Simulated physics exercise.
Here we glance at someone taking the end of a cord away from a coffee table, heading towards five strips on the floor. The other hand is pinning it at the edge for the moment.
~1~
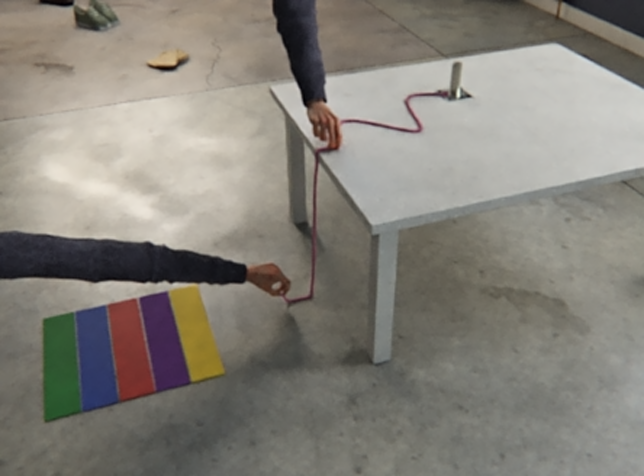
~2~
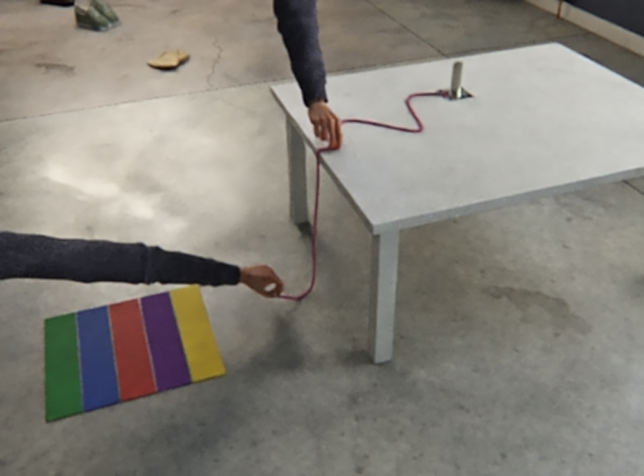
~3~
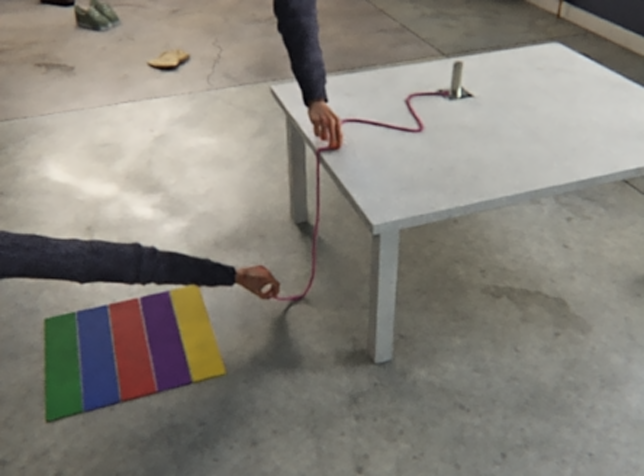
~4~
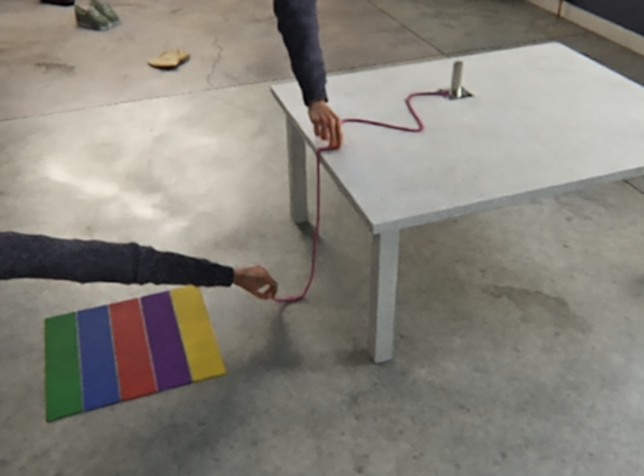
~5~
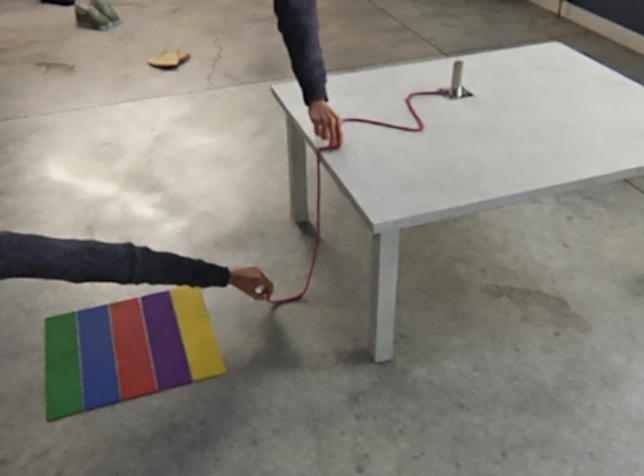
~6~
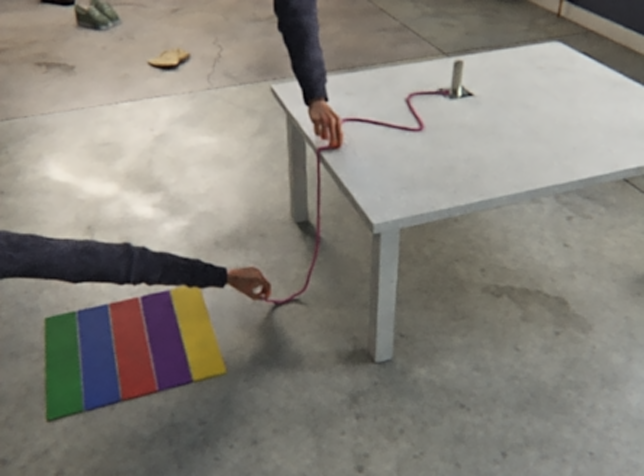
On a concrete floor beside a white table, one hand pins a red cord at the table's edge while another, low down, draws the cord's end slightly left, near a mat of five coloured strips.
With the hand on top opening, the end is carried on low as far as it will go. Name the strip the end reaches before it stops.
Green.
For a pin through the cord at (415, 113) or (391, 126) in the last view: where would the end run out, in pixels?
About (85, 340) and (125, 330).
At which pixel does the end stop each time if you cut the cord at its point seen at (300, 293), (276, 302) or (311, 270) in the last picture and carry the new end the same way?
In order, roughly (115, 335), (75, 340) and (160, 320).
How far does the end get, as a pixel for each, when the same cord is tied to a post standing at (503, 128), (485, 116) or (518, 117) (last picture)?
Per try, approx.: (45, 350); (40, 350); (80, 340).
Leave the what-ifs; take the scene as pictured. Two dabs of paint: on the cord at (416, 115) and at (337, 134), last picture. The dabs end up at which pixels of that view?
The first one ends up at (383, 116) and the second one at (261, 176).
A little later, end near (123, 331); over red.
Next, end near (79, 341); over blue.
When it is tight, end near (51, 348); over green. It halts on the green strip.
